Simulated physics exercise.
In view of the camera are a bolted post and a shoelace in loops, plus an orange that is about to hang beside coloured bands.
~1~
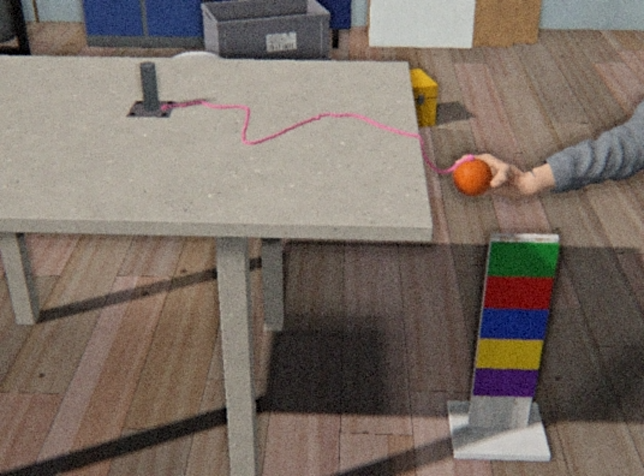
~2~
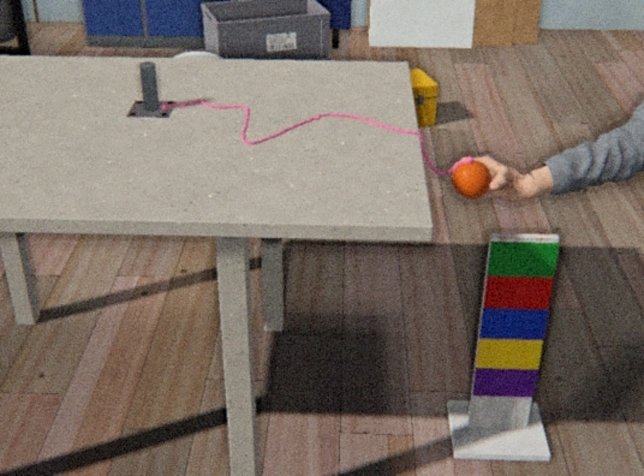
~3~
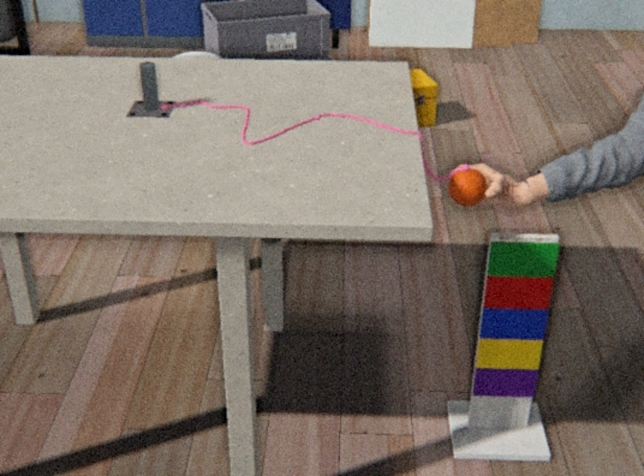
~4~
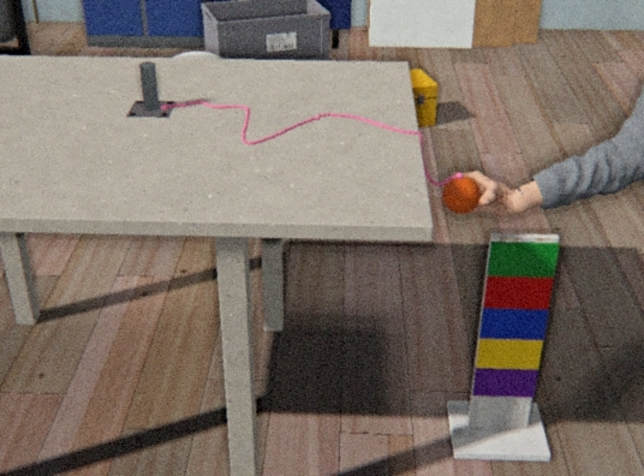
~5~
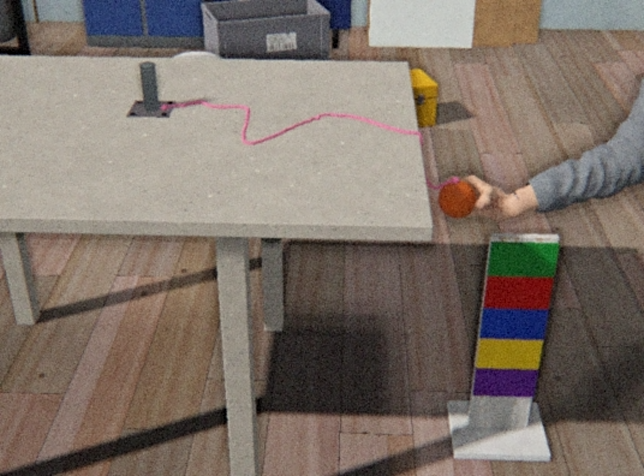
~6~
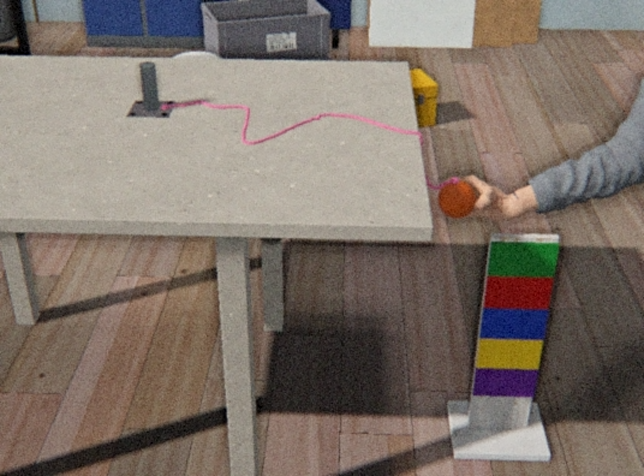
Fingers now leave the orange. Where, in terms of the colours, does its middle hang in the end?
The yellow one.
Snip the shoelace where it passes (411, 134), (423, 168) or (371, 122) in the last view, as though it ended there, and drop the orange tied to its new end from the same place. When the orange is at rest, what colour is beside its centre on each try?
So you'd see red first, blue second, and for the last: Green.
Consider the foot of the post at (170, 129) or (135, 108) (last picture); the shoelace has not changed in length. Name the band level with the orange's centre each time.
It comes out purple the first time and yellow the second time.
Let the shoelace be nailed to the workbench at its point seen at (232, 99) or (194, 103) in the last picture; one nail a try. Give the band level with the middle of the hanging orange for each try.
Results, in sequence: Yellow / yellow.
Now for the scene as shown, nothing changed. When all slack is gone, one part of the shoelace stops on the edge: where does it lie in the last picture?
About (297, 126).
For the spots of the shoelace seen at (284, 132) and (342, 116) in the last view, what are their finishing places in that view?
End positions: About (401, 120) and about (413, 180).
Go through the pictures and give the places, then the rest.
The first frame shows orange (472, 177); green (523, 261); red (518, 294); blue (514, 325); yellow (509, 355); purple (505, 384).
The second frame shows orange (471, 179); shoelace through (197, 104) (248, 117) (267, 139) (330, 115) (405, 132).
The third frame shows orange (467, 187).
The fourth frame shows orange (461, 195); shoelace through (197, 104) (248, 117) (267, 139) (330, 115) (405, 132).
The fifth frame shows orange (457, 200).
The sixth frame shows orange (457, 200); shoelace through (197, 104) (248, 117) (267, 139) (330, 115) (405, 132).
Early on, orange near (396, 311); level with blue.
Midway, orange near (402, 314); level with yellow.
Finally, orange near (398, 326); level with yellow. The shoelace holds its middle at yellow.
